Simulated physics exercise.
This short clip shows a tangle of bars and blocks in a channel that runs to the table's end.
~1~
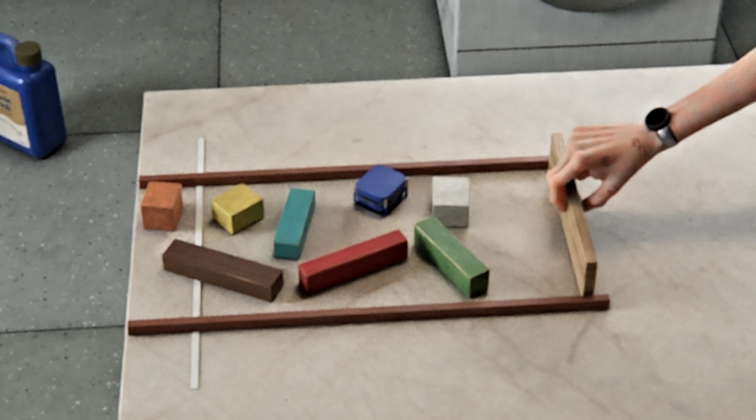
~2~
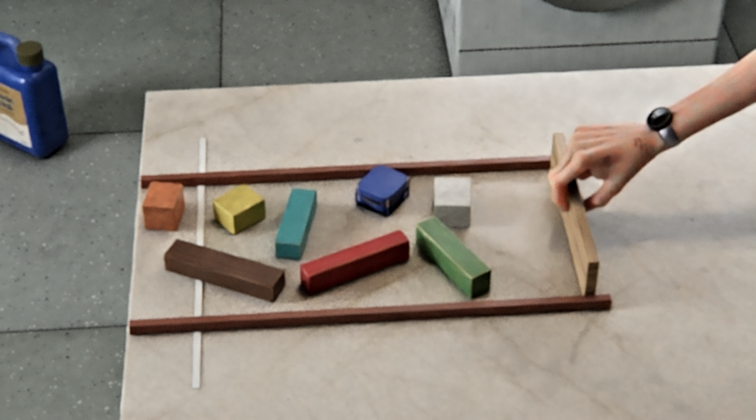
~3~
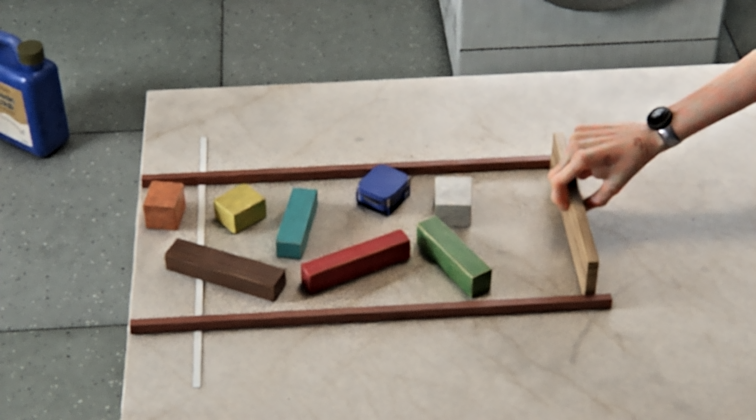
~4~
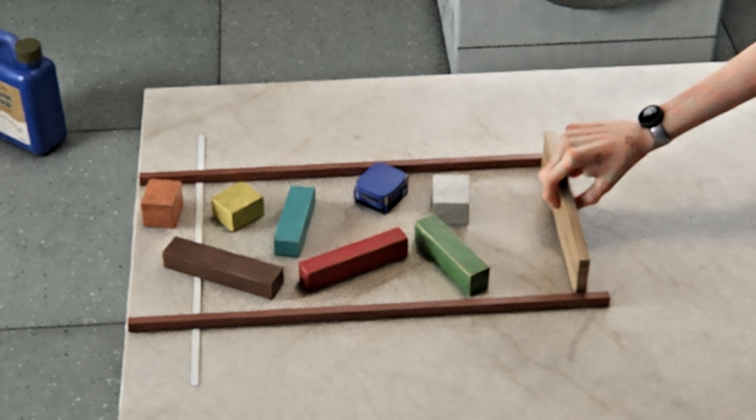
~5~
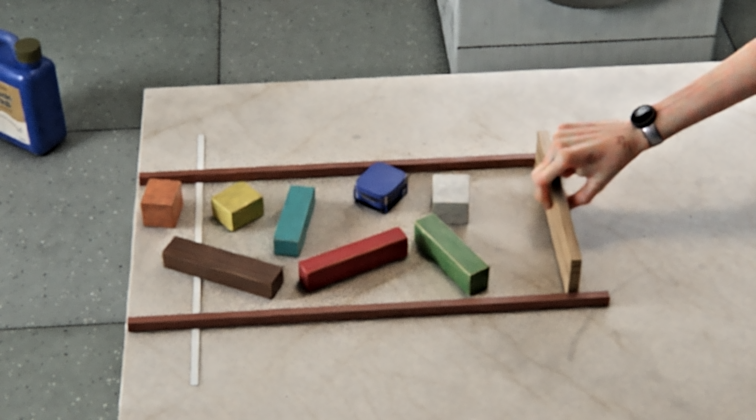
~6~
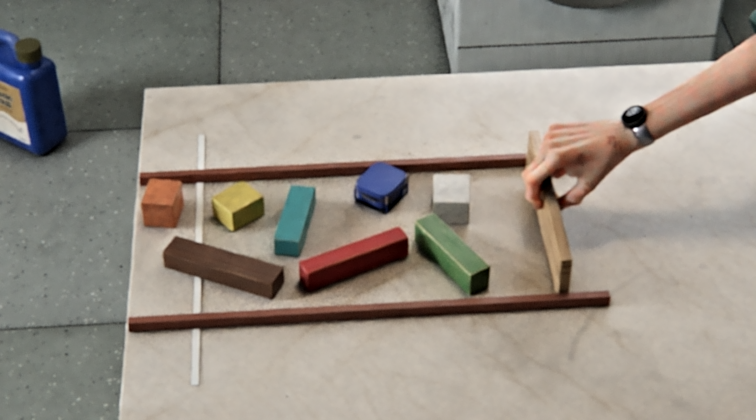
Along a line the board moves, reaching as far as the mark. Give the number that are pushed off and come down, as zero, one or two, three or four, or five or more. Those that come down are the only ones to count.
Three or four come down.
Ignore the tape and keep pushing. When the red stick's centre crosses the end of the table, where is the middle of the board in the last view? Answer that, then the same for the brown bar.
The middle is at (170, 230) when it's the red stick, and at (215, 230) when it's the brown bar.
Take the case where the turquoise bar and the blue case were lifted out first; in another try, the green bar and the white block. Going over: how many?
First try 2, second try 2.
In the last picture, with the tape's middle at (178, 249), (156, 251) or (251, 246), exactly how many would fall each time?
Respectively 4, 5 and 1.
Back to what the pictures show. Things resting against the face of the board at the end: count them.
It touches 3.
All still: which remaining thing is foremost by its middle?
It's the turquoise bar that ends up nearest.
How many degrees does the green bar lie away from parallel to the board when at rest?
Roughly 0 degrees.
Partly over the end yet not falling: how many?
Count: 1.
A little later, none off yet; orange block at rest near (163, 204); brown bar at rest near (223, 267); yellow block at rest near (238, 206).
Next, none off yet; orange block at rest near (163, 204); brown bar moving near (217, 266); yellow block at rest near (238, 206).
Later still, none off yet; orange block tilted a little near (120, 205); brown bar shifted a little near (153, 264); yellow block shifted well along near (160, 206).
When it is over, the number that fall off is three or four; down, yellow block, brown bar and orange block.
